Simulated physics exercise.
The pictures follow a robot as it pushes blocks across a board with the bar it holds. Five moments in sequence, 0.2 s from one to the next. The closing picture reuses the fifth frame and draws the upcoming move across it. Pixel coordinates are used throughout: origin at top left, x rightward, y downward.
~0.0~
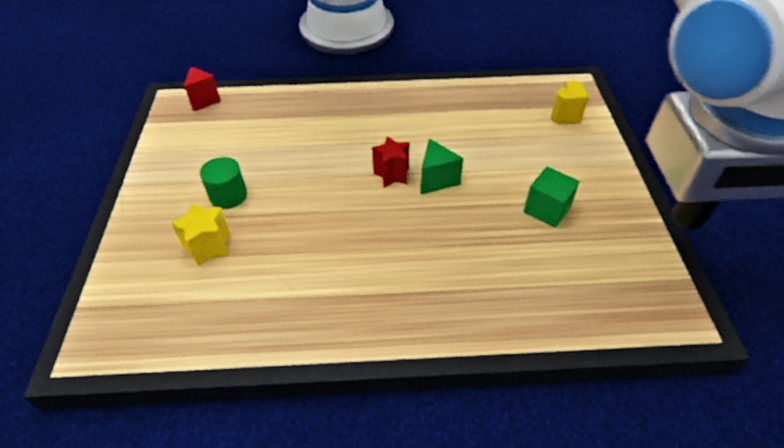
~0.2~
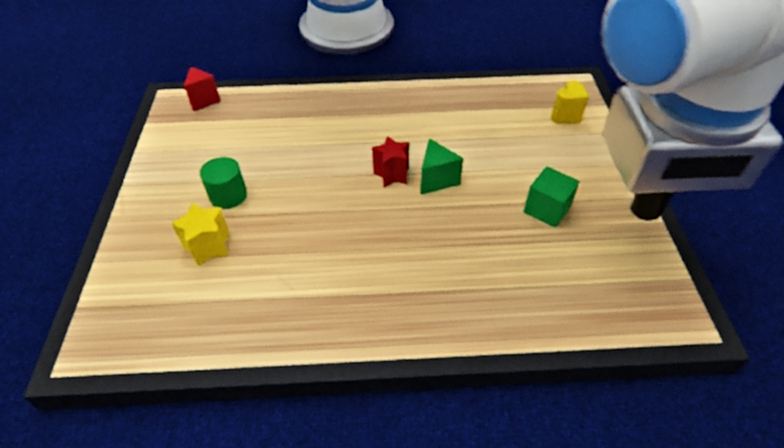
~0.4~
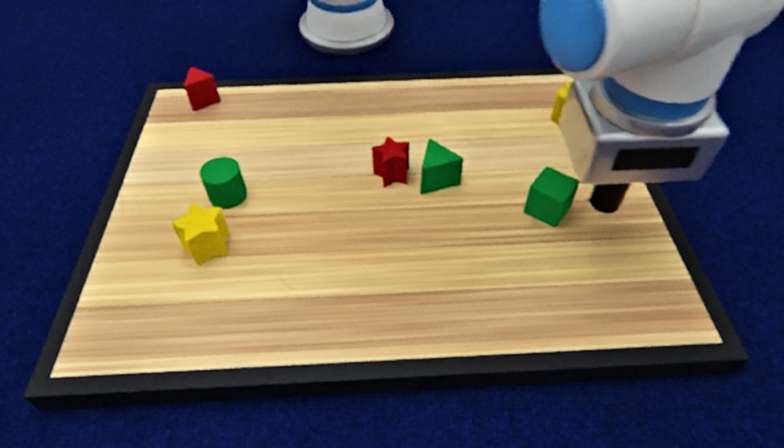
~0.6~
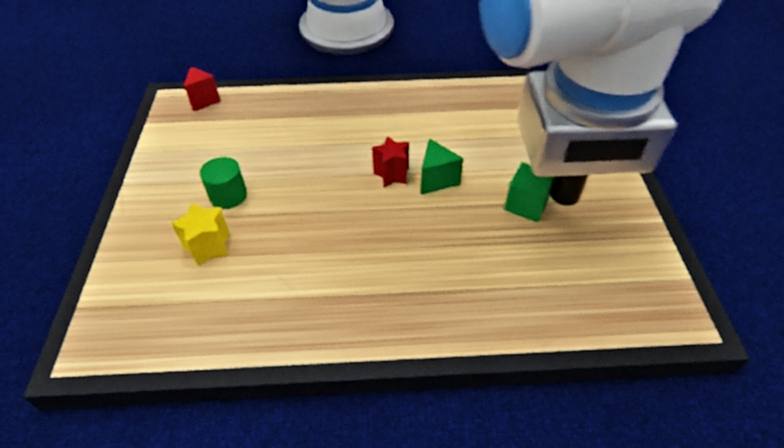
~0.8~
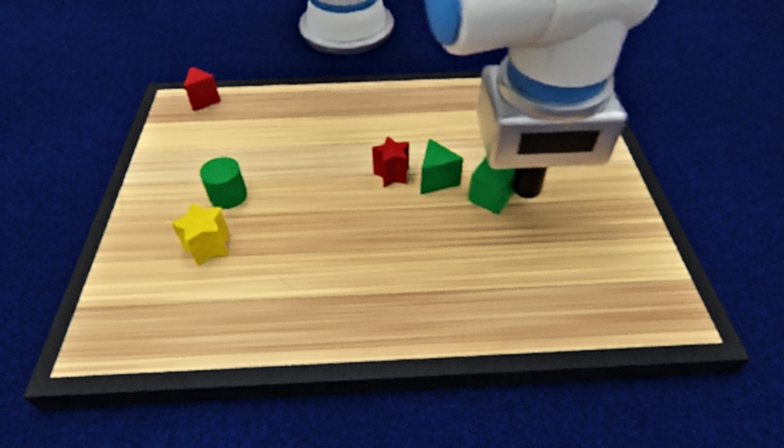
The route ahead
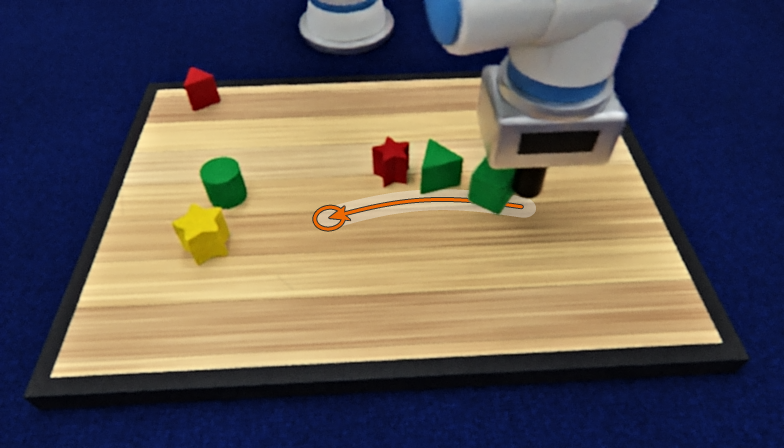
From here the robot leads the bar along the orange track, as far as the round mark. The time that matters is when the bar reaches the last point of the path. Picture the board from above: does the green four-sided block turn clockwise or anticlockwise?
From overhead, the rotation is clockwise.
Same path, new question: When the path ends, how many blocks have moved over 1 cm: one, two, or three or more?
Total: Three-plus.
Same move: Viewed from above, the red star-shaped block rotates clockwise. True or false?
The claim does not hold.
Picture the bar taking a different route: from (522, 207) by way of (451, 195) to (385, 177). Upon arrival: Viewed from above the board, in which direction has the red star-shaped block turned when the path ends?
Looking down, my answer is that the red star-shaped block rotates anticlockwise.
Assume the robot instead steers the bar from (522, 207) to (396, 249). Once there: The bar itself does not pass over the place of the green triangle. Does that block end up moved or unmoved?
By the end it is where it was.
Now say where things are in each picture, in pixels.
In the first frame, tip of the bar at (687, 219), middles of tops, red star-shaped block at (392, 148), green triangle at (439, 154), green four-sided block at (555, 183).
In the second frame, bar at (645, 211), nothing pushed.
In the third frame, bar at (604, 204), nothing pushed.
In the fourth frame, bar at (564, 197), green four-sided block at (533, 178).
In the fifth frame, bar at (526, 190), red star-shaped block at (392, 148), green triangle at (439, 154), green four-sided block at (496, 171).
The line goes from (522, 207) by way of (456, 200) and (392, 203) to (329, 218).
On the path given first. One third of the way, bar at (458, 183); red star-shaped block at (381, 146); green triangle at (411, 141), turned 15° anticlockwise; green four-sided block at (440, 154), turned 25° clockwise.
Two thirds of the way, bar at (392, 186); red star-shaped block at (377, 144), turned 20° anticlockwise; green triangle at (404, 132), turned 25° anticlockwise; green four-sided block at (429, 151), turned 50° clockwise.
At the end, bar at (327, 201); red star-shaped block at (377, 144), turned 20° anticlockwise; green triangle at (404, 132), turned 25° anticlockwise; green four-sided block at (429, 151), turned 50° clockwise.
